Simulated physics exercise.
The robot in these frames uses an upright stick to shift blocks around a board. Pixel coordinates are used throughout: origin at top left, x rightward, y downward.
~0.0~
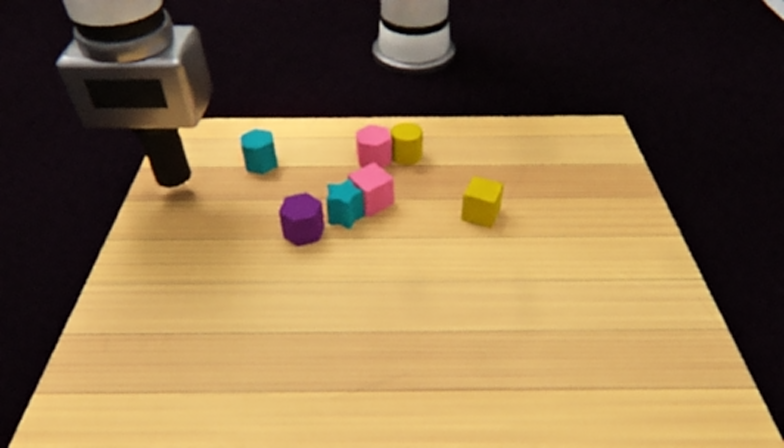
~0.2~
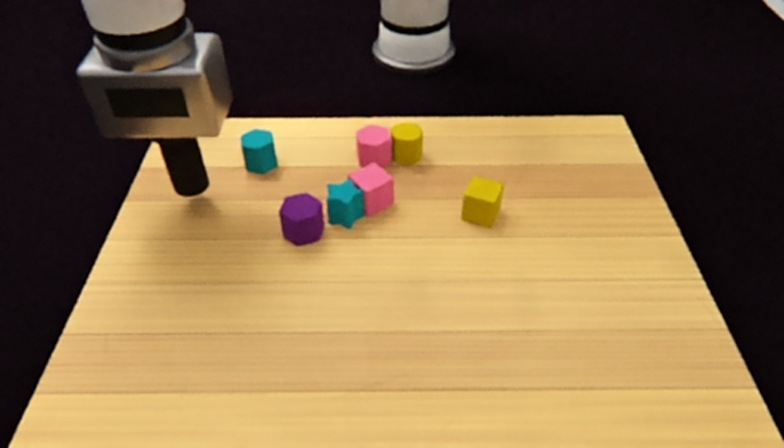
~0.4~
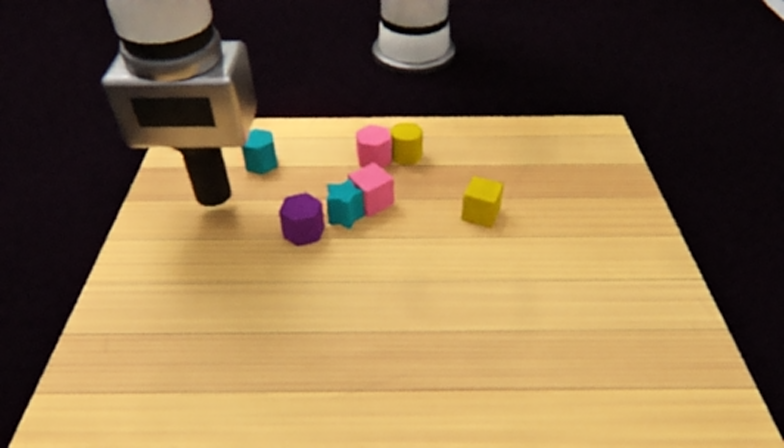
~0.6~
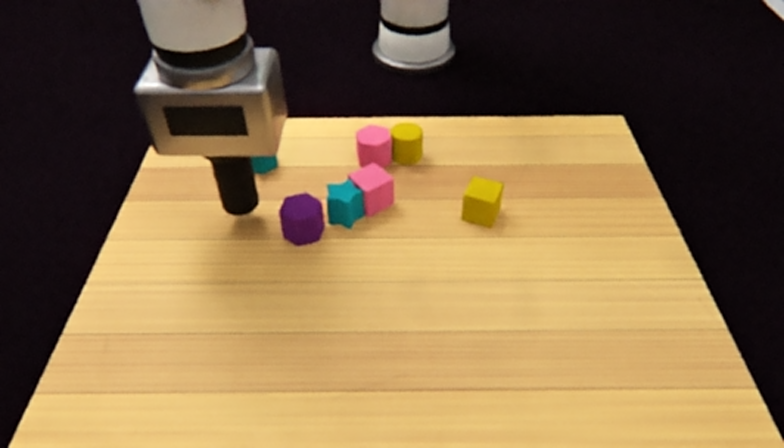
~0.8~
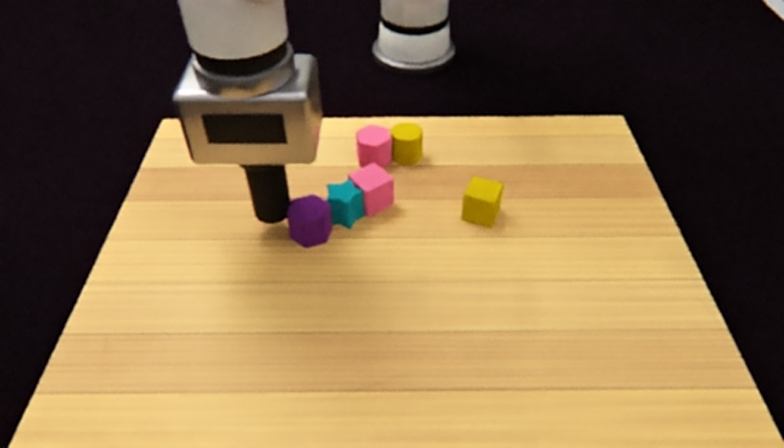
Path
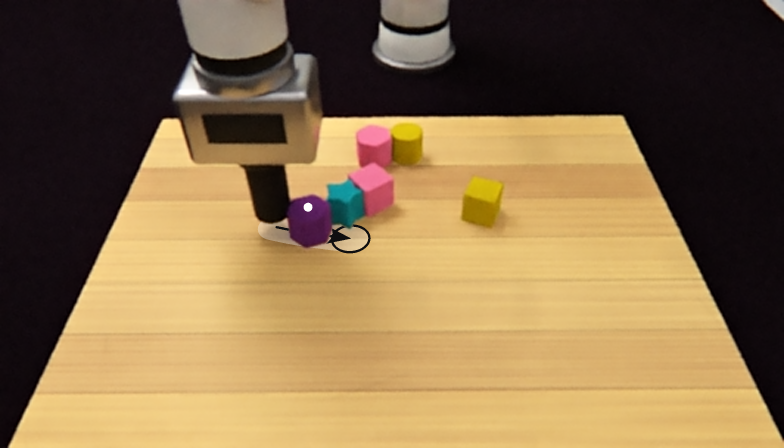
A robot arm with an upright black stick moves right and slightly toward the viewer across a wooden board of small coloured blocks, passing in front of a teal block, then nudges the purple hexagonal block slightly right.
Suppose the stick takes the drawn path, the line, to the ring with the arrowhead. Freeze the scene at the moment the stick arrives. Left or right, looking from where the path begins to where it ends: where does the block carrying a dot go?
It shifts rightward.
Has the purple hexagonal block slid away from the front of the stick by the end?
No, I don't think so.
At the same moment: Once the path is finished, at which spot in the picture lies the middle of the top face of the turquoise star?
By then it is at (380, 196).
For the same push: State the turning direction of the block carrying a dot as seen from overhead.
Looking down: Clockwise.
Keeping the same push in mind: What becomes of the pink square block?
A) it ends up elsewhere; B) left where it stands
The correct letter is A.
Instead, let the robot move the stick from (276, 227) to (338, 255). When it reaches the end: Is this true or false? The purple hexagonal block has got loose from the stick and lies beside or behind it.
It is false.
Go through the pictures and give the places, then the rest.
In the first picture, tip of the stick (174, 177), middles of tops, purple hexagonal block (300, 206), turquoise star (343, 190), pink square block (371, 176).
In the second picture, stick (192, 186), nothing pushed.
In the third picture, stick (214, 195), nothing pushed.
In the fourth picture, stick (241, 204), nothing pushed.
In the fifth picture, stick (273, 211), purple hexagonal block (308, 207), turquoise star (343, 190), pink square block (371, 176).
The line goes from (276, 227) over (313, 234) to (351, 239); the dot is on the purple hexagonal block.
On the path given first. Halfway along, stick (312, 218); purple hexagonal block (345, 218), turned 15° clockwise; turquoise star (365, 193), turned 35° anticlockwise; pink square block (379, 172), turned 25° anticlockwise.
At the end, stick (350, 223); purple hexagonal block (381, 228), turned 30° clockwise; turquoise star (380, 196), turned 75° anticlockwise; pink square block (382, 171), turned 35° anticlockwise.
